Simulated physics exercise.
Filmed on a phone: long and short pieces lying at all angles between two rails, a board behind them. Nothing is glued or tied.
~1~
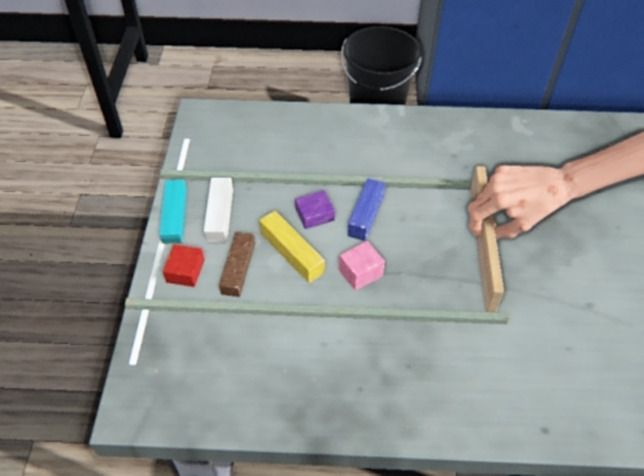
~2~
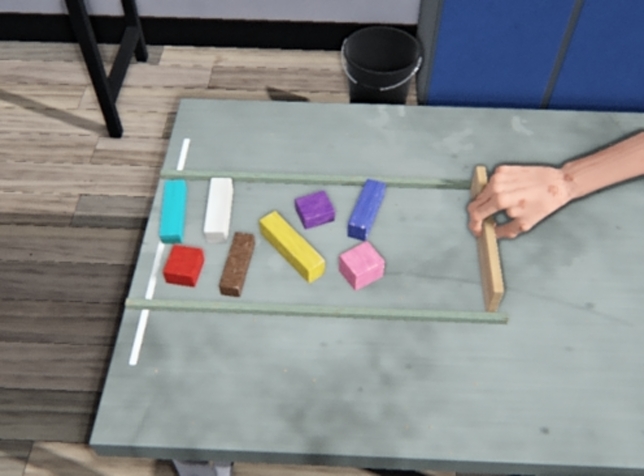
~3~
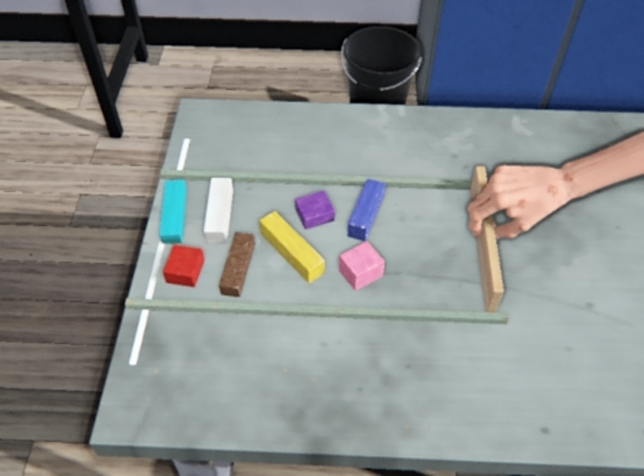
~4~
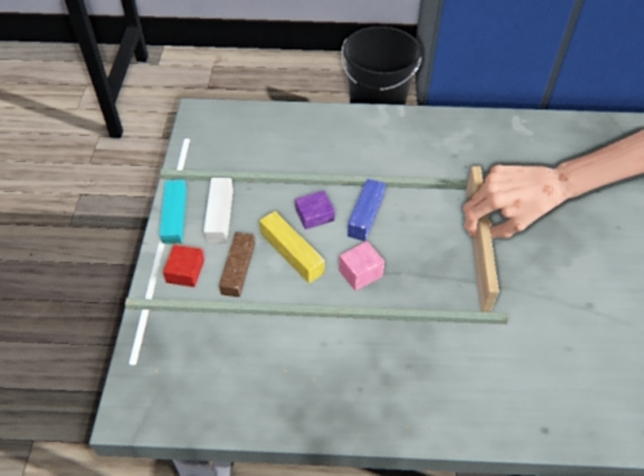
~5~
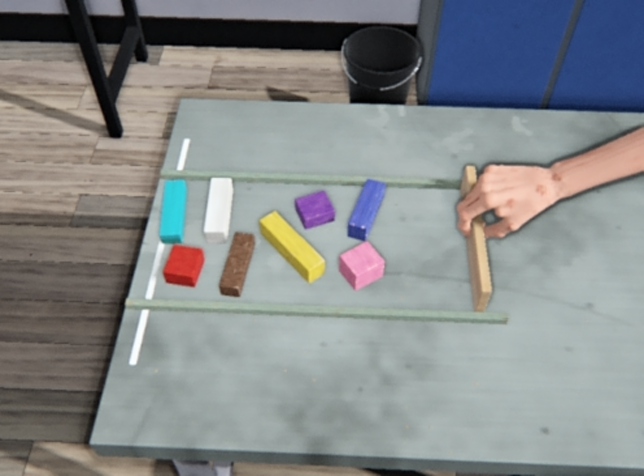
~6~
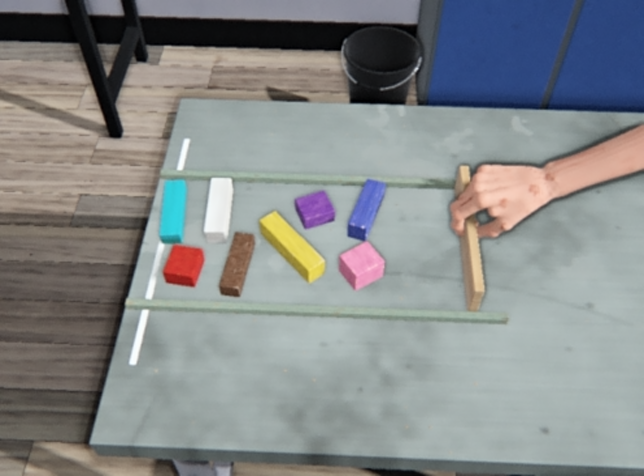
A wooden board, held by a hand, stayed still at first and then slid slightly left between two rails, while the colourful blocks and sticks lying ahead of it on the grey table did not move.
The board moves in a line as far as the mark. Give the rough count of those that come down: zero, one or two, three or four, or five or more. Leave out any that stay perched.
The number that fall off is five or more.
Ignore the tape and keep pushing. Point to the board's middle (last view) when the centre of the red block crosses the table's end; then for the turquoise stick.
For the red block at (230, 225), for the turquoise stick at (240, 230).
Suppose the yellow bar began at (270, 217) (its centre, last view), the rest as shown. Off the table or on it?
It tumbles off.
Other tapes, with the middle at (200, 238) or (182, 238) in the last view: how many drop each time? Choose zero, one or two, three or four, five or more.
One after another: Three to four; five or more.
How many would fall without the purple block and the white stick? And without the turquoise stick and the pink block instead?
4 in the first case, 5 in the second.
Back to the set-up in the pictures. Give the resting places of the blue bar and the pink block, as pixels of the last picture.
The blue bar at (159, 203), the pink block at (140, 249).
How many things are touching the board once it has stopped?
That makes 2.
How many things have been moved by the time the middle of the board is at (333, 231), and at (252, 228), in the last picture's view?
The counts are 4 and 8.
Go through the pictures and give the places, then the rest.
In the first frame, turquoise stick (173, 211); red block (184, 266); white stick (219, 210); board (485, 237); tape (163, 237).
In the second frame, red block (184, 266); pink block (361, 266).
In the third frame, white stick (219, 210); brown bar (238, 264).
In the fourth frame, turquoise stick (173, 211); purple block (315, 210).
In the fifth frame, red block (184, 266); board (474, 236).
In the sixth frame, turquoise stick (173, 211); red block (184, 266); white stick (219, 210); board (468, 236); tape (163, 237).
Early on, none off yet; turquoise stick at rest near (173, 211); red block at rest near (184, 266); white stick at rest near (219, 210).
Finally, the number that fall off is five or more; lost, purple block, yellow bar, brown bar, white stick, red block and turquoise stick.
